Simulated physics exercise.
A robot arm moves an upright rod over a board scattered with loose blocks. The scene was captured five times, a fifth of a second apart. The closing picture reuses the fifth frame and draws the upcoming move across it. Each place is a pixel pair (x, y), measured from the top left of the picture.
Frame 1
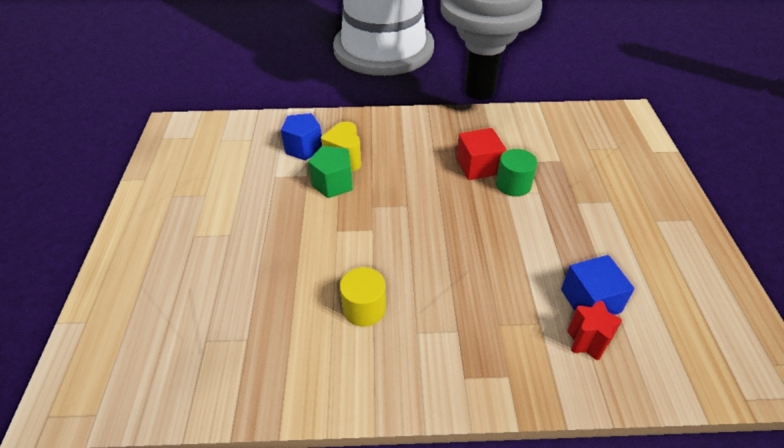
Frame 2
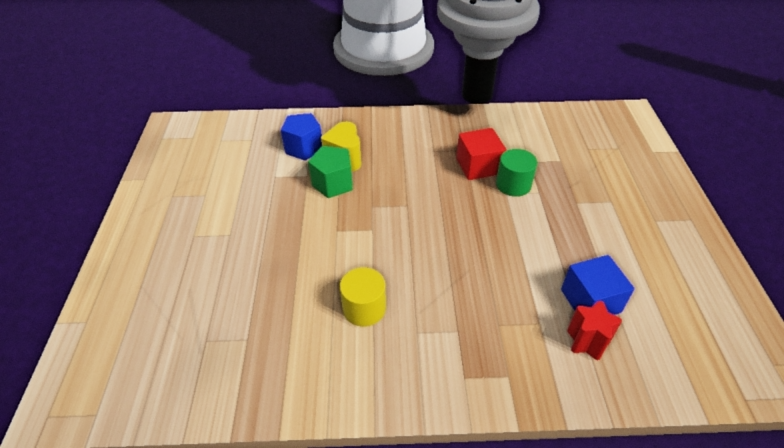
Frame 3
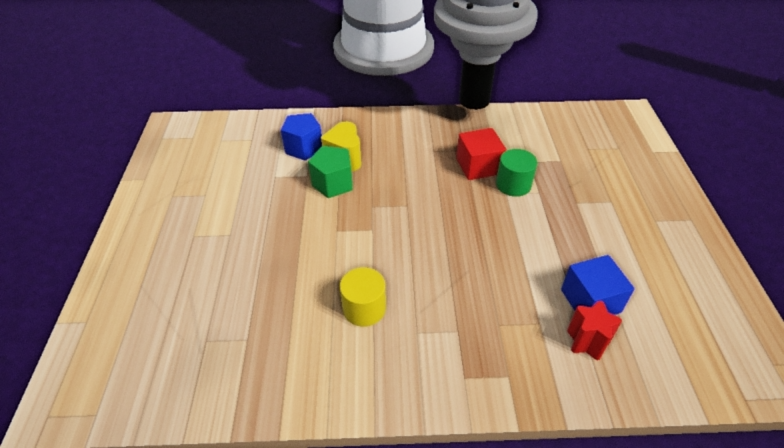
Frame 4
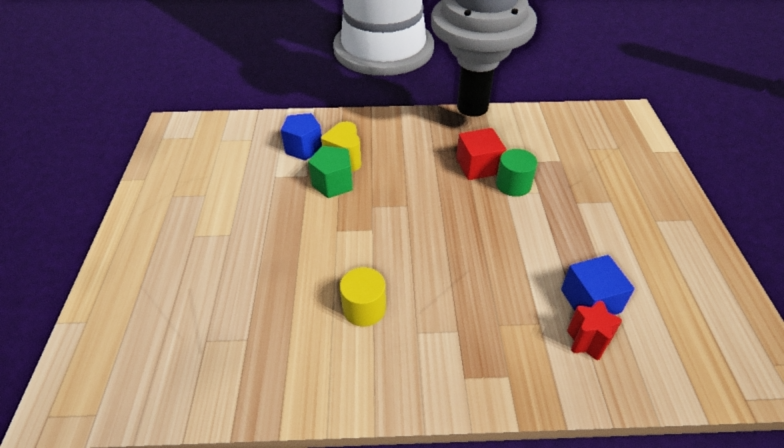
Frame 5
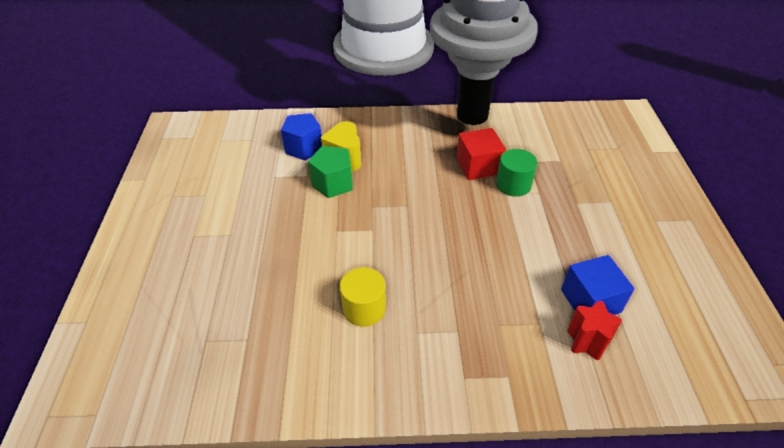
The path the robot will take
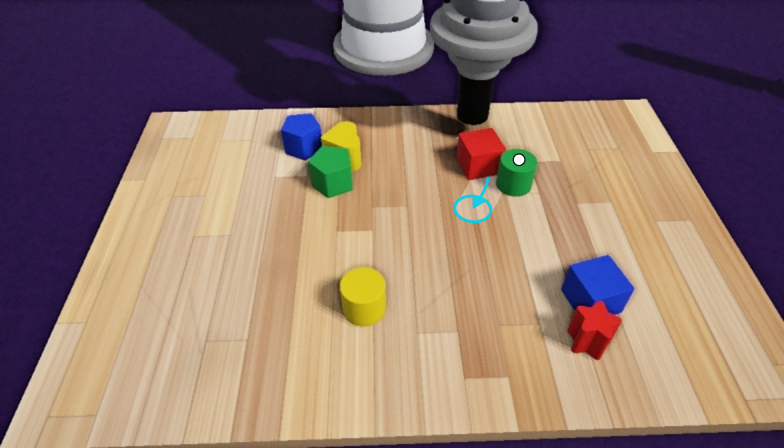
The robot arm's black rod moved slightly left and down to the board's far edge, just behind the red block beside a green cylinder, while all the scattered blocks stayed still.
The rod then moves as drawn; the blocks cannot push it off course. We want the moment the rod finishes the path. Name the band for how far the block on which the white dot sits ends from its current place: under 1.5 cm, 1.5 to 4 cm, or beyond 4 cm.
Between 1.5 and 4 cm.
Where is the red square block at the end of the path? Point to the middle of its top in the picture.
I think it will end close to (458, 207).
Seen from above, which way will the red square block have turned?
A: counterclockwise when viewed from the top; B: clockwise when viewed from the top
Answer: B.
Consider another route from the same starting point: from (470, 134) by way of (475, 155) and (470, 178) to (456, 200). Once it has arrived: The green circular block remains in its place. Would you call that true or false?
Verdict: False.
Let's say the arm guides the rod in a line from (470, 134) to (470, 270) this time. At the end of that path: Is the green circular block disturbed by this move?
By then it is displaced.
The line goes from (470, 134) over (485, 157) and (487, 183) to (473, 209); the dot is on the green circular block.
What follows on the original path. One third of the way, rod (488, 139); red square block (484, 154), turned 25° clockwise; green circular block (523, 166).
Two thirds of the way, rod (490, 165); red square block (476, 180), turned 45° clockwise; green circular block (525, 171).
At the end, rod (475, 191); red square block (458, 207), turned 50° clockwise; green circular block (525, 174).
